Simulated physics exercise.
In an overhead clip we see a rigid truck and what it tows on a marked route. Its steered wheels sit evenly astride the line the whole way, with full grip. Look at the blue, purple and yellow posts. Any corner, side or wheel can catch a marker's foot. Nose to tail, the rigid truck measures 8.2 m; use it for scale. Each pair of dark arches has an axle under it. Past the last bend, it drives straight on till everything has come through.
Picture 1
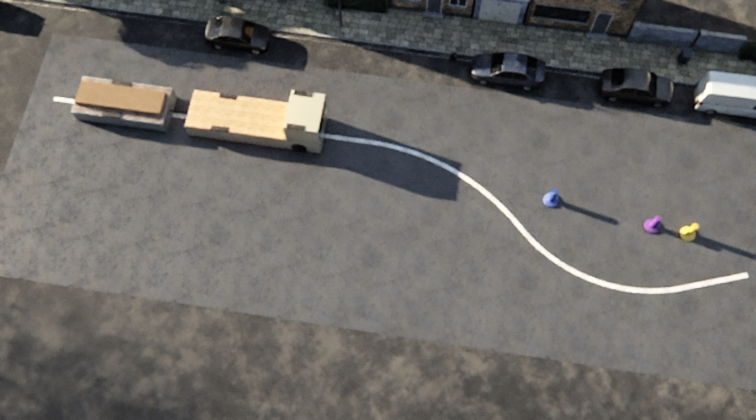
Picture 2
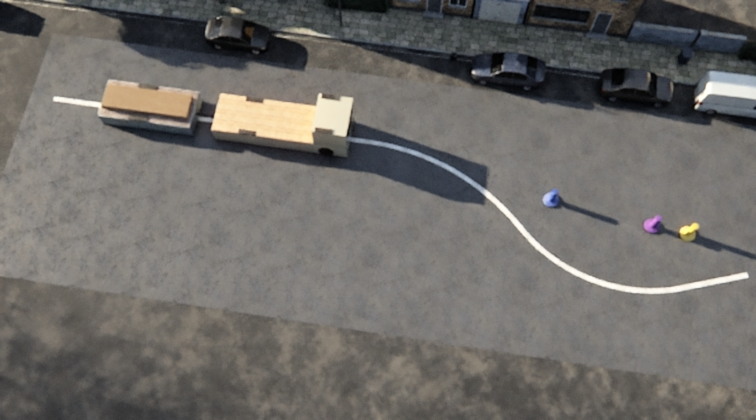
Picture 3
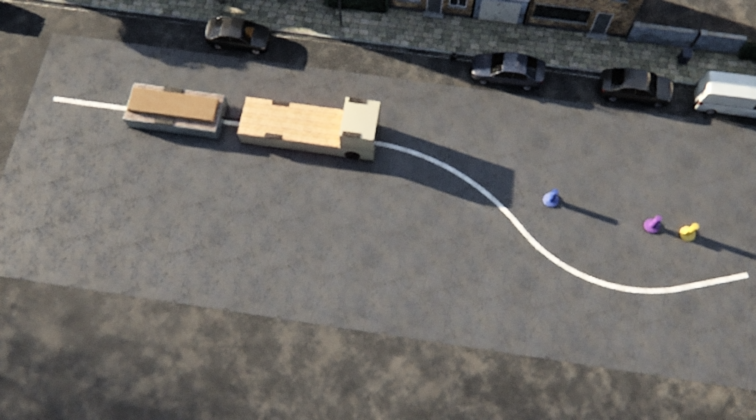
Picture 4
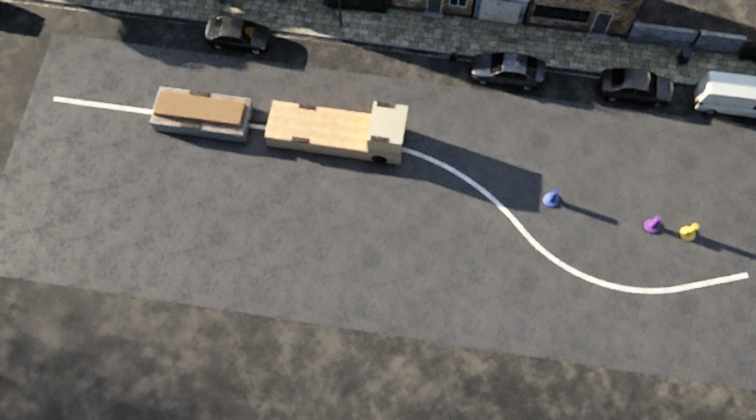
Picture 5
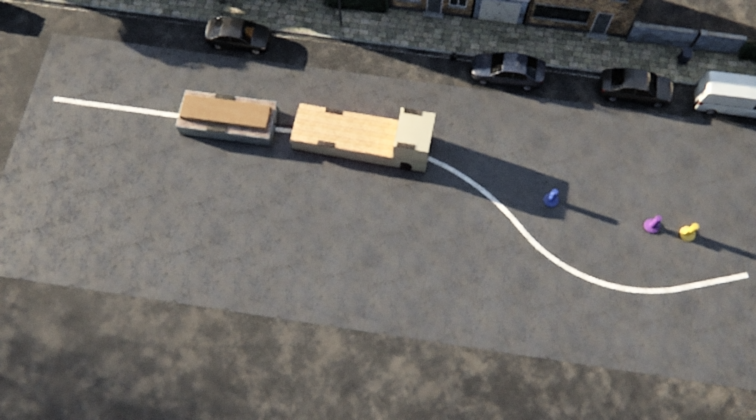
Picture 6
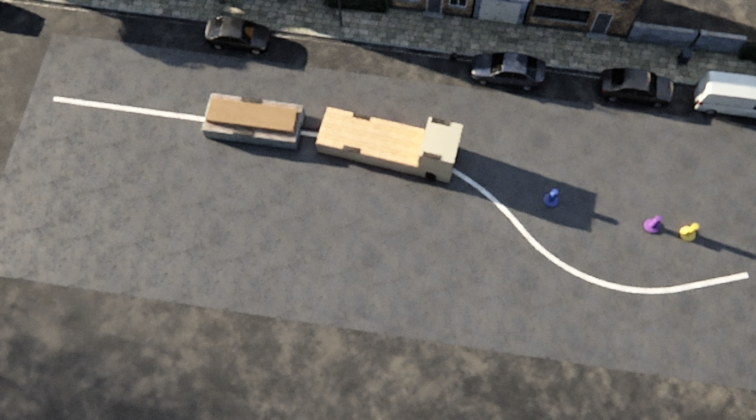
At first, a flatbed truck towing one trailer sits at the left along a white line on dark pavement, with blue, purple and yellow posts farther right. It rolls steadily rightward, staying straight, then angles slightly downward as the line bends, its long shadow sweeping over the blue post.
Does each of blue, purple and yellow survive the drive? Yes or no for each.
Blue: Yes, purple: Yes, yellow: Yes.
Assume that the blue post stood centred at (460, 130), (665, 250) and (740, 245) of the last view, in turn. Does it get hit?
First clear, second hit, third struck.
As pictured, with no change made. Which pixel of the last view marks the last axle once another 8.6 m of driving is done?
(379, 145).
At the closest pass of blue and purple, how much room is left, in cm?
Blue 50 and purple 70.
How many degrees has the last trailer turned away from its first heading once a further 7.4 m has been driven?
The last trailer is now at about 10 degrees to its starting heading.
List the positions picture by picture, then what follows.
In the first frame, nose (321, 126); last axle (117, 99); still straight; blue (552, 198), purple (654, 224), yellow (690, 232); 1 trailer.
In the second frame, nose (348, 129); last axle (143, 102); still straight.
In the third frame, nose (374, 133); last axle (169, 106); still straight.
In the fourth frame, nose (402, 137); last axle (195, 110); still straight.
In the fifth frame, nose (428, 145); last axle (221, 113); turned 2°.
In the sixth frame, nose (453, 155); last axle (247, 116); turned 6°; blue (552, 198), purple (654, 224), yellow (690, 232).
After another 5.8 m, the last axle is at (337, 132) of the last picture, 20 cm off the line; blue has been passed with 50 cm to spare.
After another 27.2 m, the last axle is at (663, 259) of the last picture, 155 cm off the line; purple has been passed with 65 cm to spare.
After another 29.4 m, the last axle is at (702, 259) of the last picture, 110 cm off the line; yellow has been passed with 25 cm to spare.
After another 35.4 m, the last axle is out of the picture, 40 cm off the line; 0 of 3 struck in all.
